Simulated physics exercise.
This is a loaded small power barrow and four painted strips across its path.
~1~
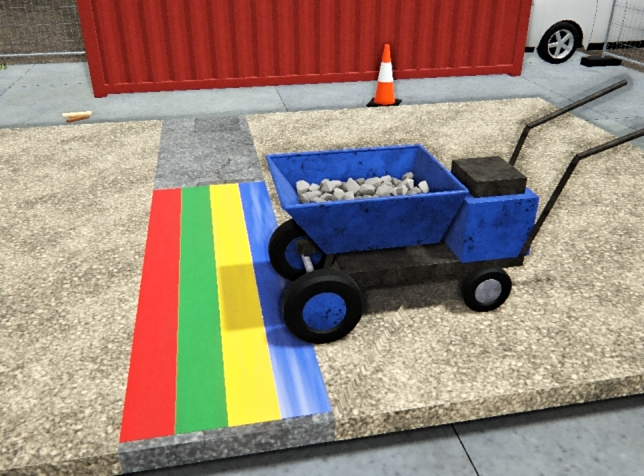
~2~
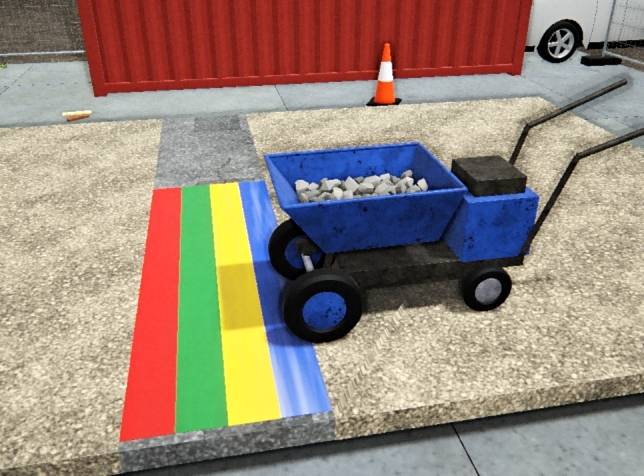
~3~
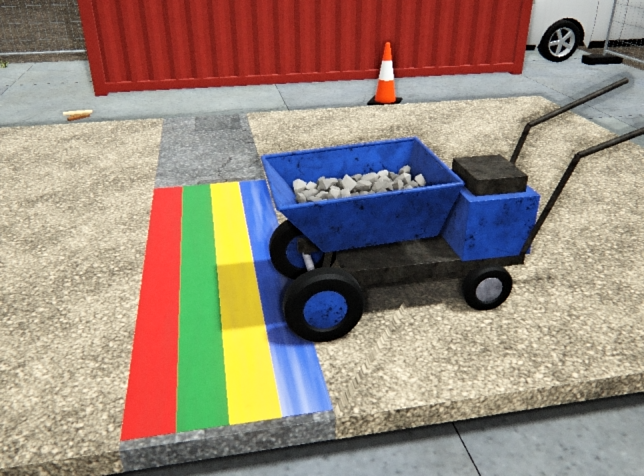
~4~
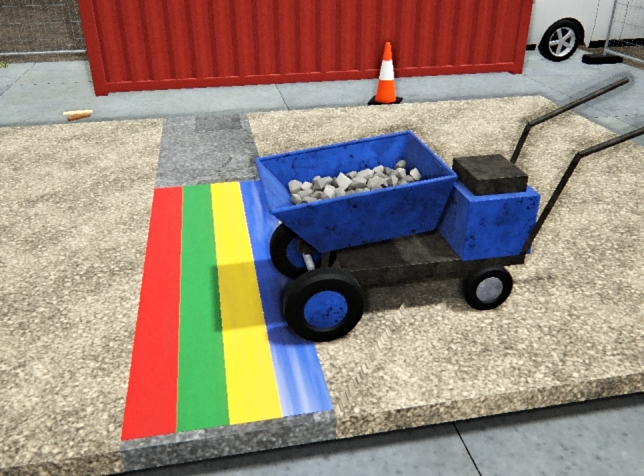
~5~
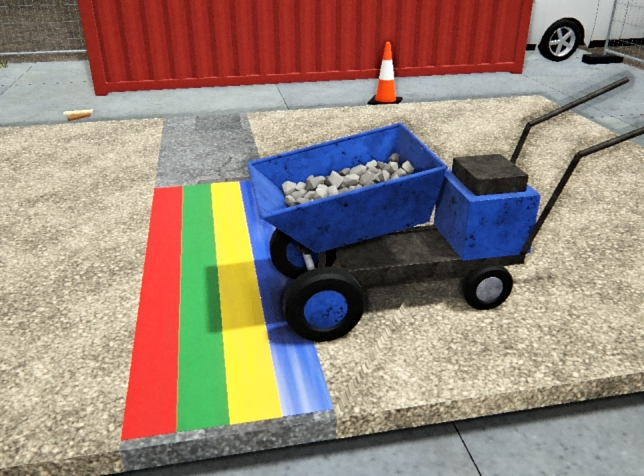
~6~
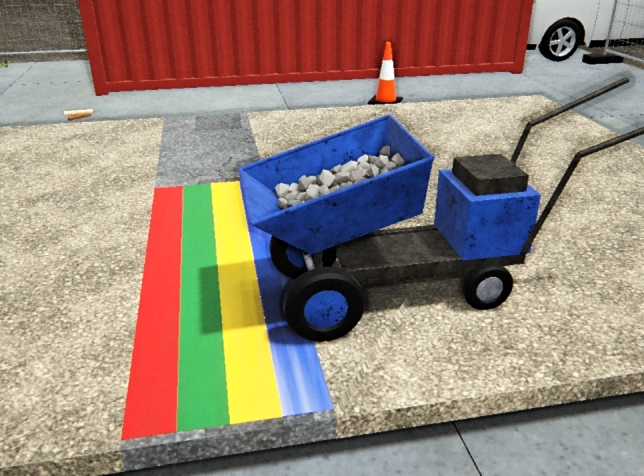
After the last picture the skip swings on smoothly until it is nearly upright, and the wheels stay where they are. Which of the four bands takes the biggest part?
Most lies over the red band.
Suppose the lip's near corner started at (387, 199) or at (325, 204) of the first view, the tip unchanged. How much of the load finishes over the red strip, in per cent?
In turn 10 and 20 in a hundred.
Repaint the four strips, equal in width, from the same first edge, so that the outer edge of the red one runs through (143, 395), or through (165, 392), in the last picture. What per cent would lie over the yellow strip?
First some 0, then 0 per cent.
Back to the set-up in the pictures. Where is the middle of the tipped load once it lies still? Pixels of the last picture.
At about (158, 317).
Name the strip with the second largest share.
Next in line is the green one.
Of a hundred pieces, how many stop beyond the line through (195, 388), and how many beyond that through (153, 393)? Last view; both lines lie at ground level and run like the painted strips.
Near 80 % and 50 %.
Shortly afterwards, skip tipped steeply; the whole lot in the skip.
Next, skip tipped right over; the bulk in the skip; a little over the green strip; a little over the red strip.
Some moments later, skip tipped right over; a little in the skip; near a quarter over the green strip; near half over the red strip; near a quarter off the paint.
In the end, skip tipped right over; a little in the skip; none at all over the blue strip; only a few over the yellow strip; near a quarter over the green strip; near a third over the red strip; near a quarter off the paint.
